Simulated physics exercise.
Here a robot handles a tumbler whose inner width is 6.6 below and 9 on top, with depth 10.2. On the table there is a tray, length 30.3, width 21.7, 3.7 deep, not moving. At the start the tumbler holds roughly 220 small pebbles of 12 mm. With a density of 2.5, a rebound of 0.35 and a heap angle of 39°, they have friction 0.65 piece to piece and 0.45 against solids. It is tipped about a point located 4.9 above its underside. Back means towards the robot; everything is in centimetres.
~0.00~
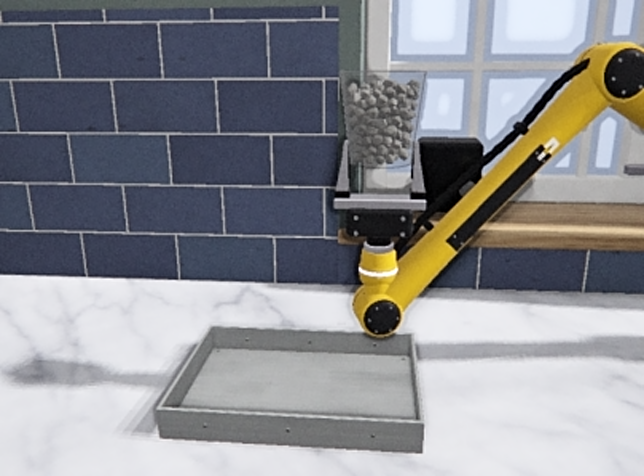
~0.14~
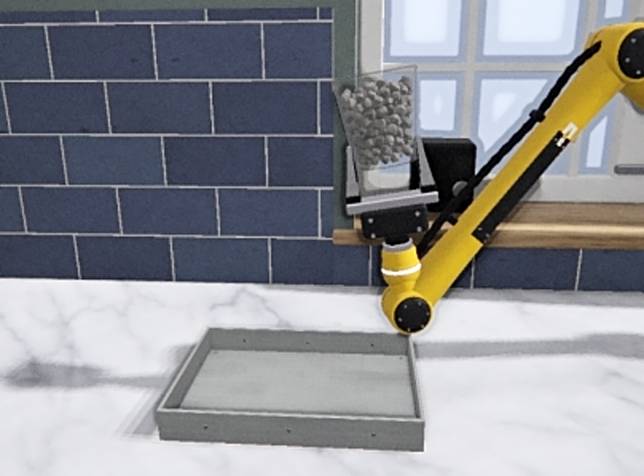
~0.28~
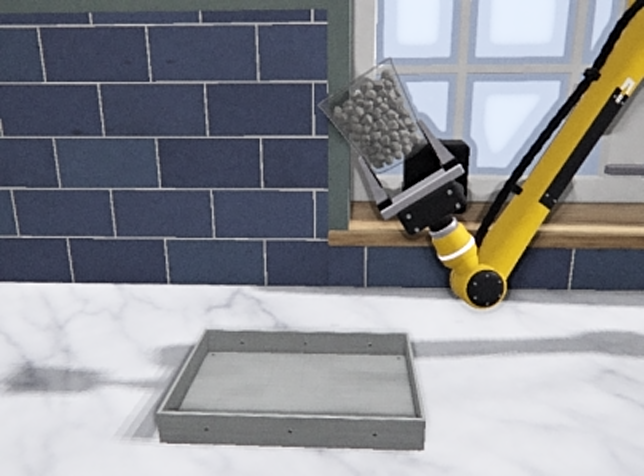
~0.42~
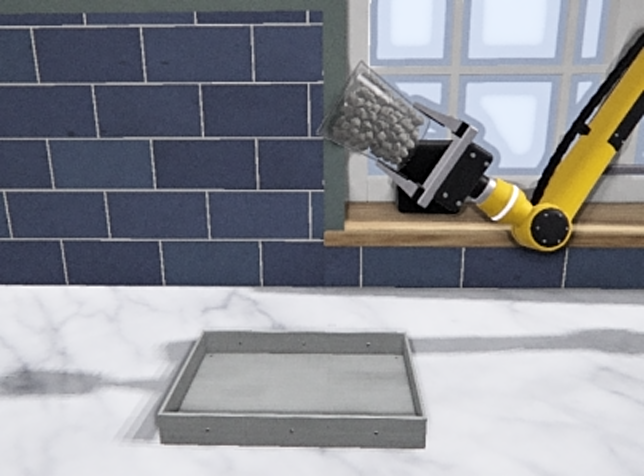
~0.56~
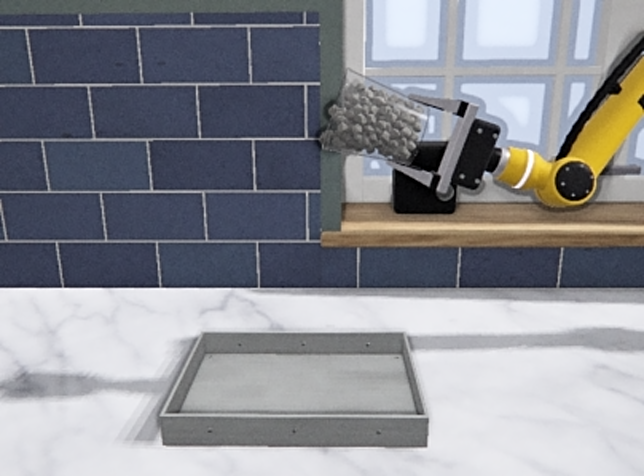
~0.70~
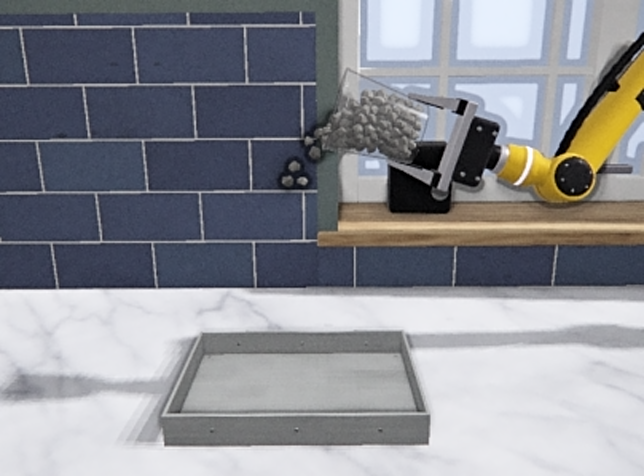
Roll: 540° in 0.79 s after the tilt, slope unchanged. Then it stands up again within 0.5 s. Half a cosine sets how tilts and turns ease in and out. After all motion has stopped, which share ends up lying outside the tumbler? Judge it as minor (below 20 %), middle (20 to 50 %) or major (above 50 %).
Minor.
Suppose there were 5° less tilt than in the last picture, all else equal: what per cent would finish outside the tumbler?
5 %.
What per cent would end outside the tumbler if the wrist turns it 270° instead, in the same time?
I'd expect some 15 per cent.
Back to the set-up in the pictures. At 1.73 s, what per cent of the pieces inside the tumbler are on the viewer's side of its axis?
Around 55 %.
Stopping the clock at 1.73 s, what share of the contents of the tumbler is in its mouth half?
Close to 45 per cent is in the half by the mouth.
After 1.22 s, tipped 73°, highest piece 41 above the table; 203 in the tumbler, 10 in the tray, 5 in flight or on a rim.
After 1.73 s, tipped 38°, highest piece 40 above the table; 193 in the tumbler, 19 in the tray, 5 on the table or floor, 1 in flight or on a rim.
After 2.19 s, upright, highest piece 41 above the table; 193 in the tumbler, 20 in the tray, 5 on the table or floor.
After 2.89 s, upright, highest piece 41 above the table; 193 in the tumbler, 20 in the tray, 5 on the table or floor.
At rest, 193 in the tumbler, 20 in the tray, 5 on the table or floor. That is 11 % outside the tumbler.
